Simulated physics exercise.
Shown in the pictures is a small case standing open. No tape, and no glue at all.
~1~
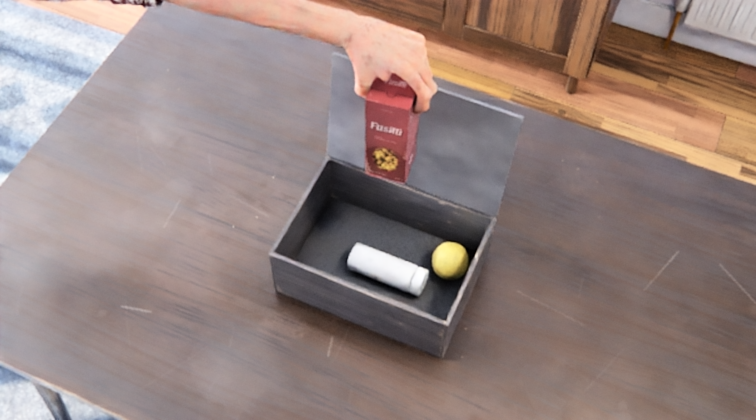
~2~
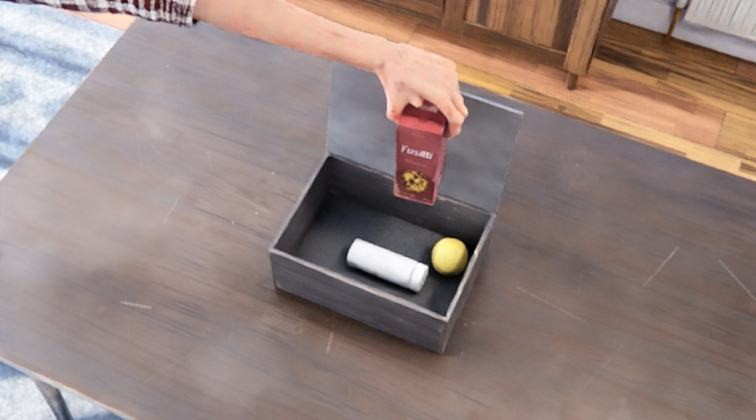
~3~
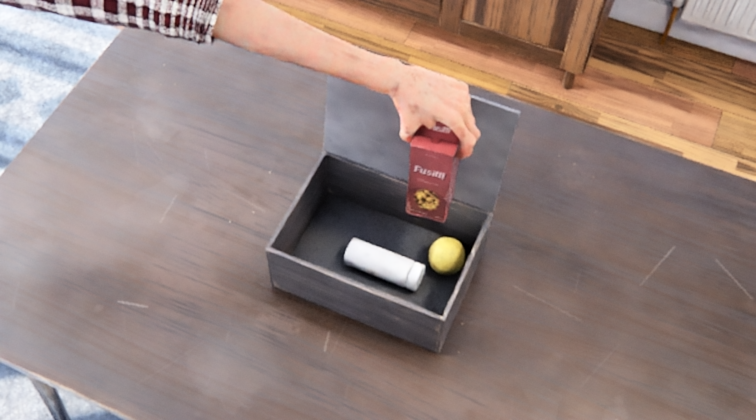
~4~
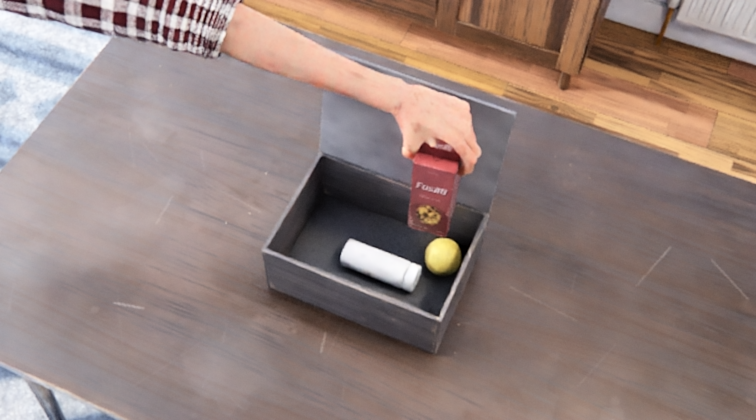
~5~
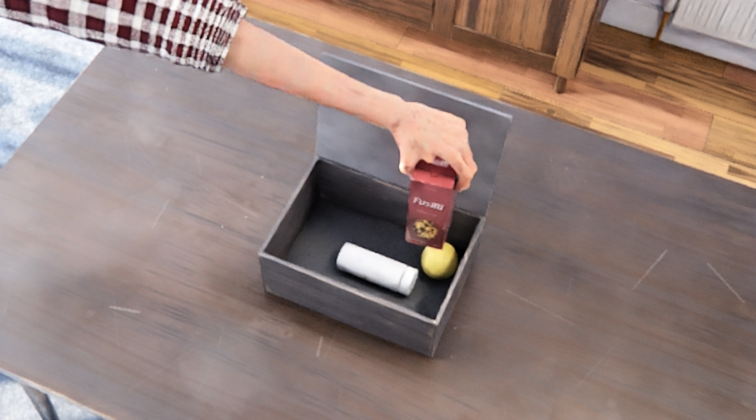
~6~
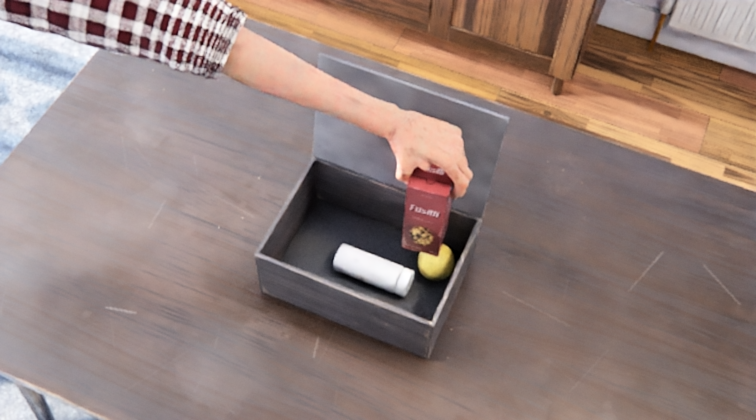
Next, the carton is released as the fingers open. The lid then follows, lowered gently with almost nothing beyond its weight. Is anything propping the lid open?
No.
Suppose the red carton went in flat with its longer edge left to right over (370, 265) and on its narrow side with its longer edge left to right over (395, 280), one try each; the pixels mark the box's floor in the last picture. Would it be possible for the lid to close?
First, it sits on the rim; second, it closes.
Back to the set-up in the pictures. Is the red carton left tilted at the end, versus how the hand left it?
At the finish the red carton goes crooked.
Then, 0.40 s later than the last frame, red carton on its side near (375, 228); yellow lemon moved a little.
Then, 1.10 s later than the last frame, lid starting down; red carton on its side near (353, 229); white shaker moved about its own width; yellow lemon moved a little.
Then, 1.60 s later than the last frame, lid 57° above the rim; red carton on its side near (353, 229); white shaker moved about its own width; yellow lemon moved a little.
Then, 2.00 s later than the last frame, lid 9° above the rim; red carton on its side near (353, 229); white shaker moved about its own width; yellow lemon moved a little.
When it is over, lid shut; lying over in the box, red carton; moved from the start, white shaker; yellow lemon as before. End places, in pixels of the last picture, red carton near (353, 229).
